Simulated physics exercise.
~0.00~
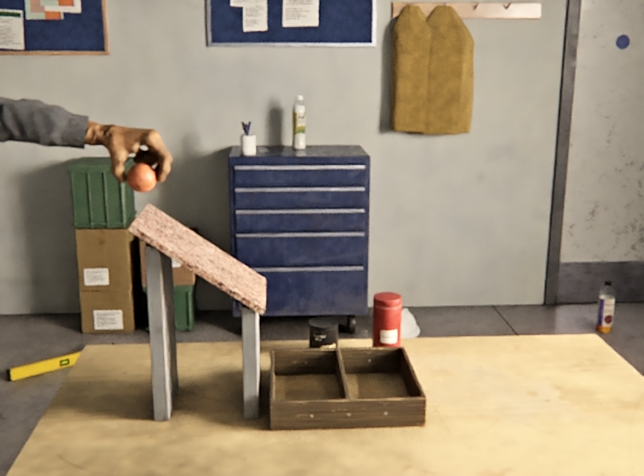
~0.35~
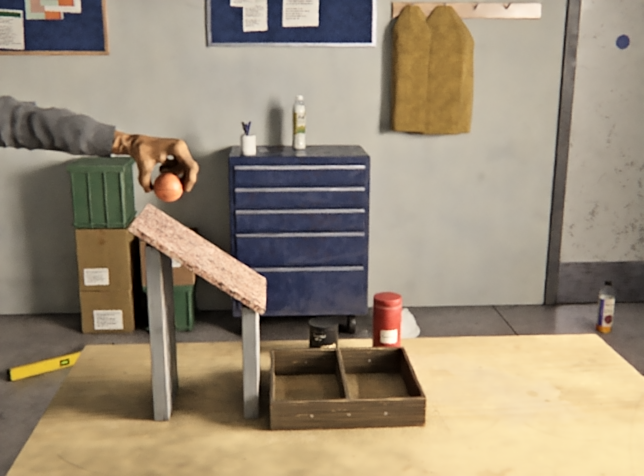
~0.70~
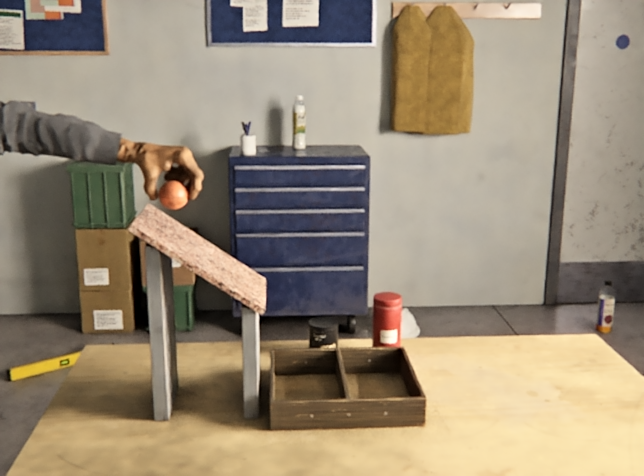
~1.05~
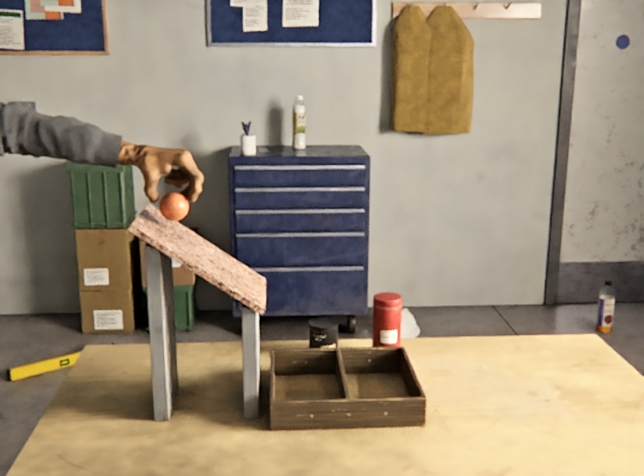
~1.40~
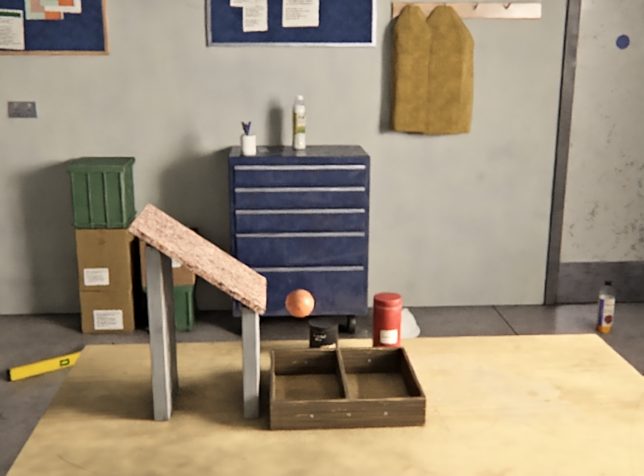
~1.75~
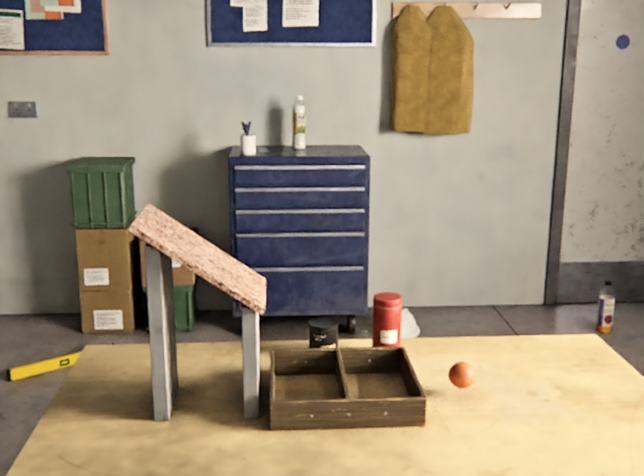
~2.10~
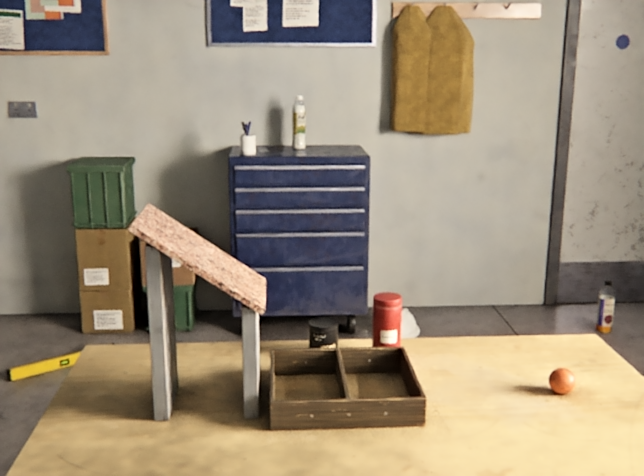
Orange ball released by a hand onto a sloping board, dropping off its lower end and ending up right of a two-bay tray.
